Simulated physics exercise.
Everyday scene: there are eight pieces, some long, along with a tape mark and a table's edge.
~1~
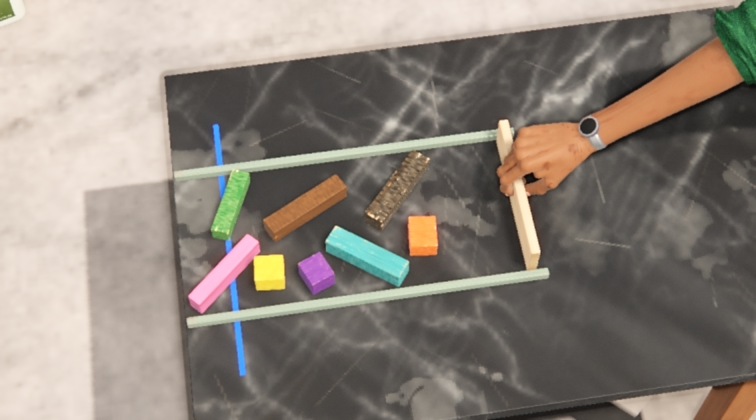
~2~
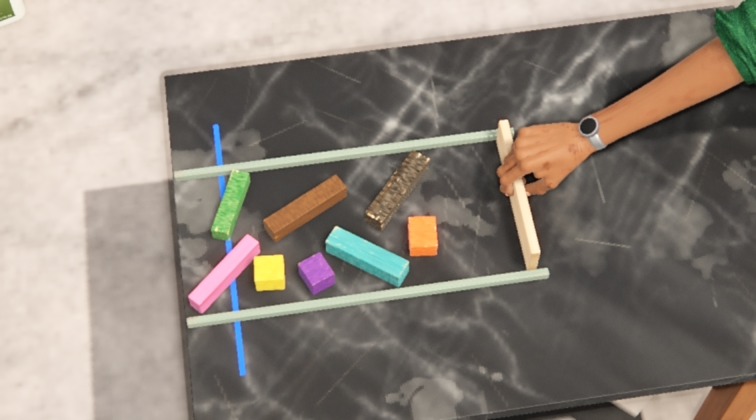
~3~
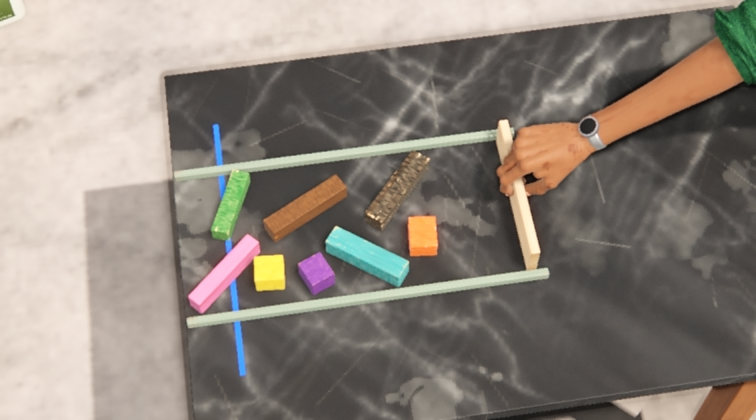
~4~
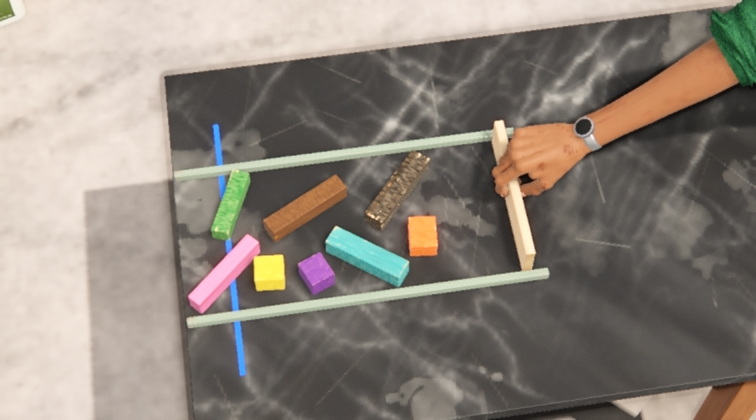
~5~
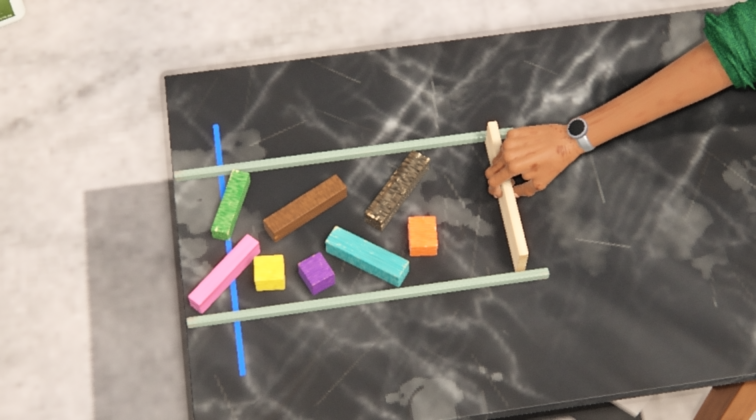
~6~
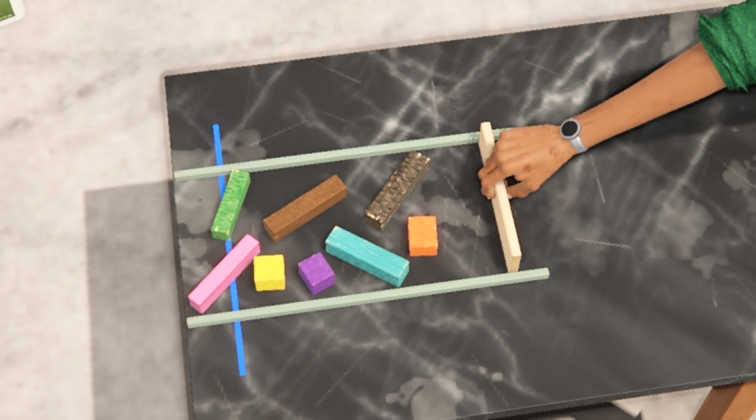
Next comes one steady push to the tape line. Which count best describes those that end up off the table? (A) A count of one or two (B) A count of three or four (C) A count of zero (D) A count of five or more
B, A count of three or four.
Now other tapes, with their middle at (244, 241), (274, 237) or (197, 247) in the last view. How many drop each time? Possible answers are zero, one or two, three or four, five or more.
Counts for the three tries are either one or two, just one or two and more than four.
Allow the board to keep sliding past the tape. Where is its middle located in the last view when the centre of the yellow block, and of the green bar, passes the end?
The yellow block gives roughly (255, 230), the green bar roughly (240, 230).
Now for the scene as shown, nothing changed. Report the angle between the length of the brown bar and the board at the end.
Near 20 degrees.
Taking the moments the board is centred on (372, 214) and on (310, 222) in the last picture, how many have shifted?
I make it 5 at the first spot and 7 at the other.
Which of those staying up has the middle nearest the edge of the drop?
Result: The brown bar.
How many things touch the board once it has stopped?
Count recorded: 3.
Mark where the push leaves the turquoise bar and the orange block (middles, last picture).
First (194, 283), then (217, 260).
A little later, none off yet; pink stick at rest near (225, 274); green bar at rest near (231, 205); yellow block at rest near (270, 273).
When it is over, the number that fall off is three or four; down, purple block, yellow block, green bar and pink stick.
